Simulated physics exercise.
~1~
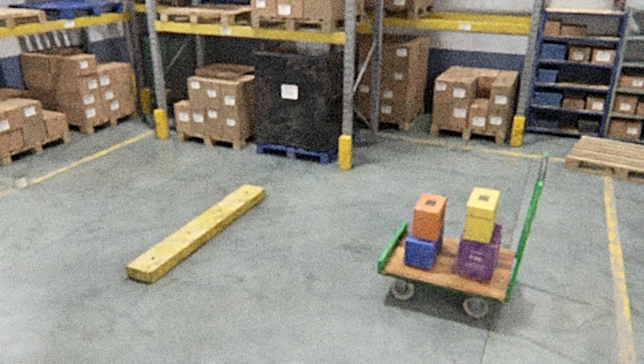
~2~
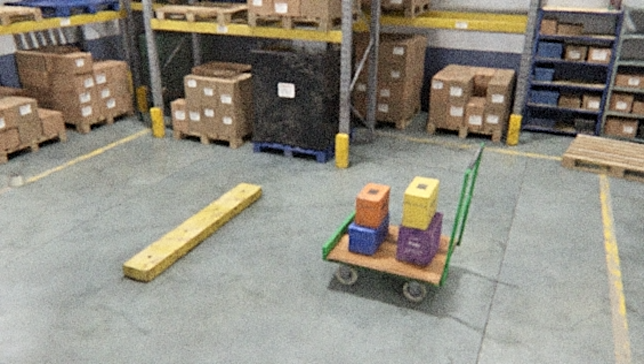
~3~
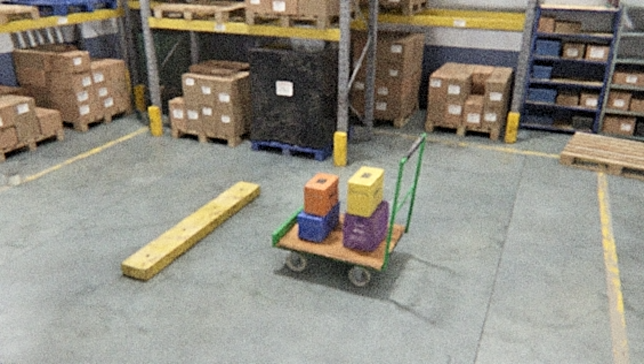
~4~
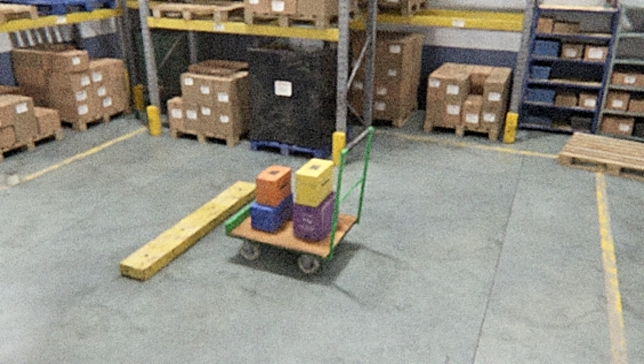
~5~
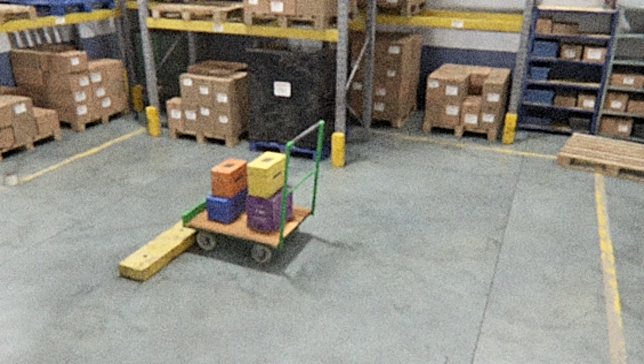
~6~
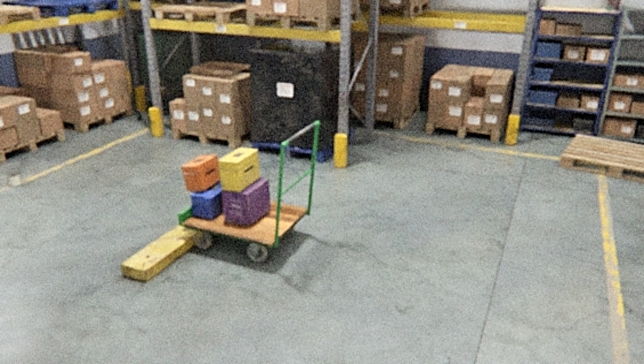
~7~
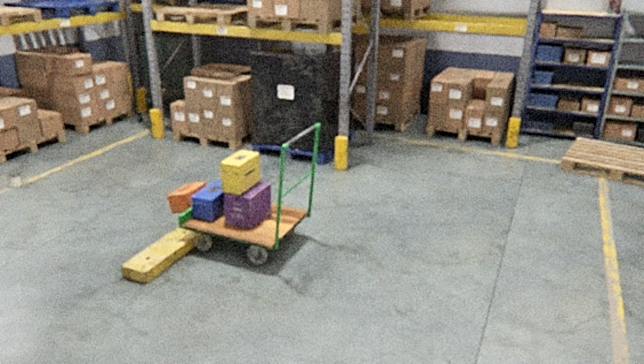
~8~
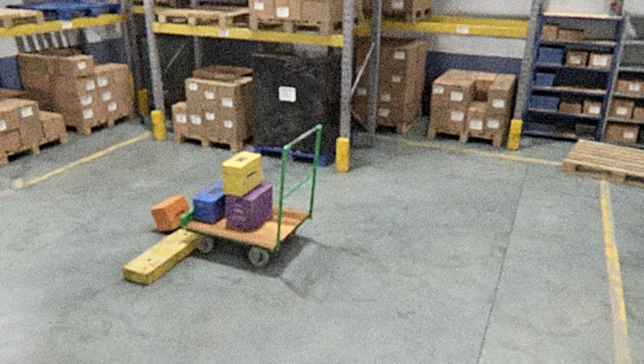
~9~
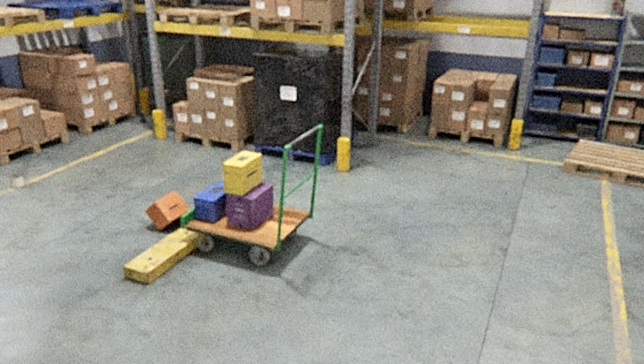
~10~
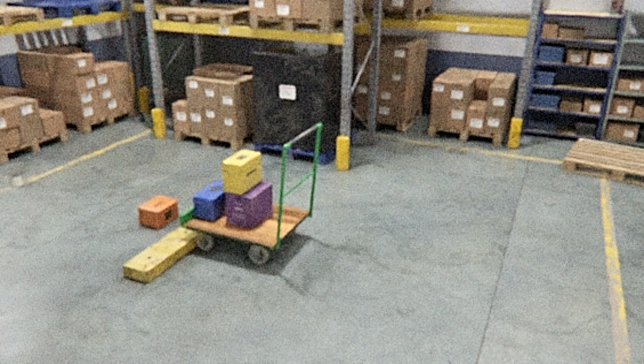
A flatbed trolley with a green frame and handle stands on the grey floor of a warehouse, seen from above, with stacked cartons and shelving behind. On its wooden deck an orange toolbox sits on a blue one at the left, and a yellow toolbox on a purple carton at the right. The trolley rolls left towards a long yellow kerb and stops abruptly against it. The orange toolbox slides forward, tips off the front and tumbles to the floor beyond the kerb. It comes to rest there, while the blue toolbox, purple carton and yellow toolbox remain aboard.
